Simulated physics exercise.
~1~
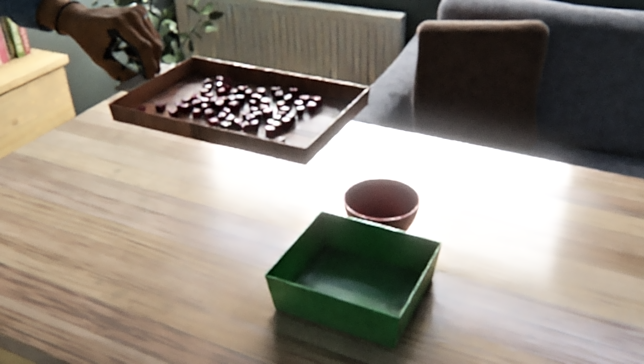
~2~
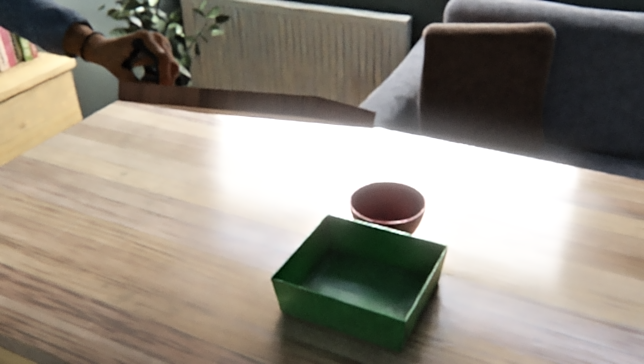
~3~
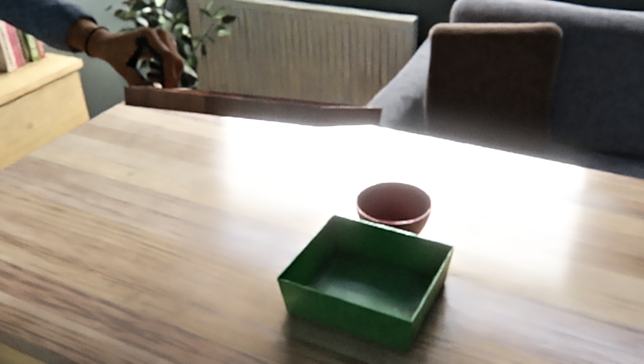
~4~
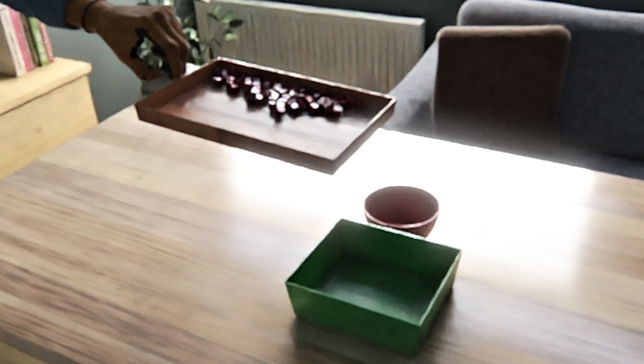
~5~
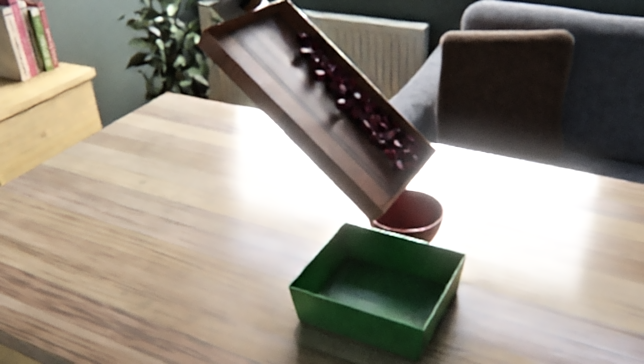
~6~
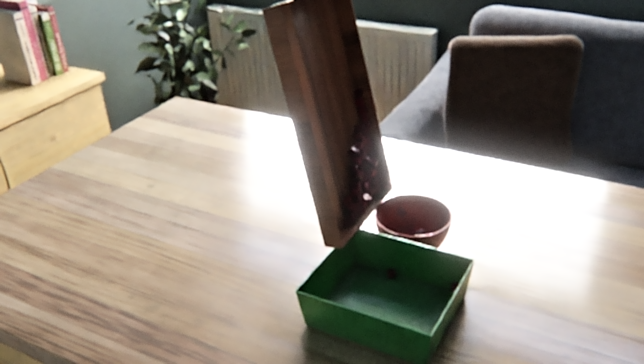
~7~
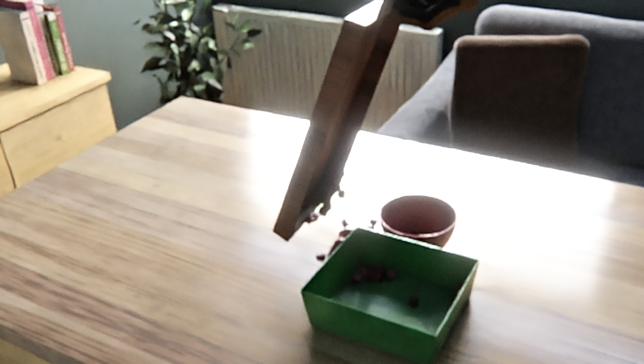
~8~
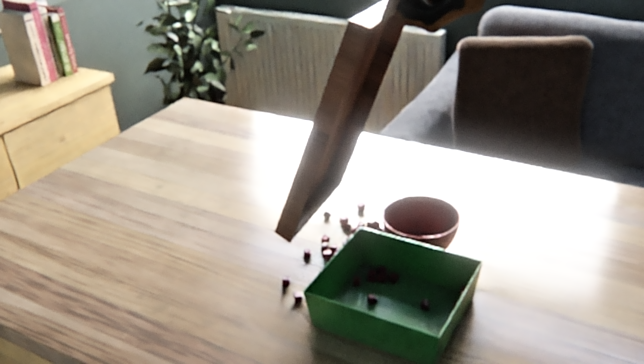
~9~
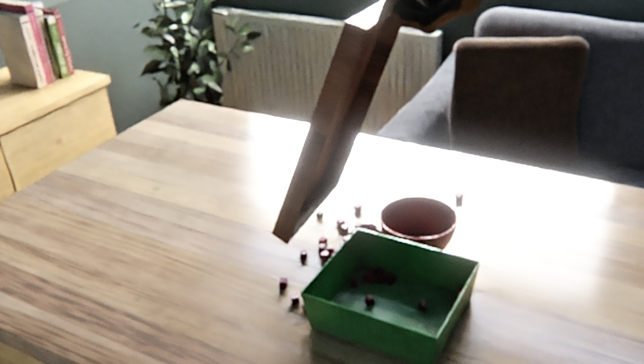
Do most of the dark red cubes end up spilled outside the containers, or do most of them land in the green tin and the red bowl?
Most of them end up spilled outside the containers. Only a small share lands in the green tin and a small share in the red bowl.
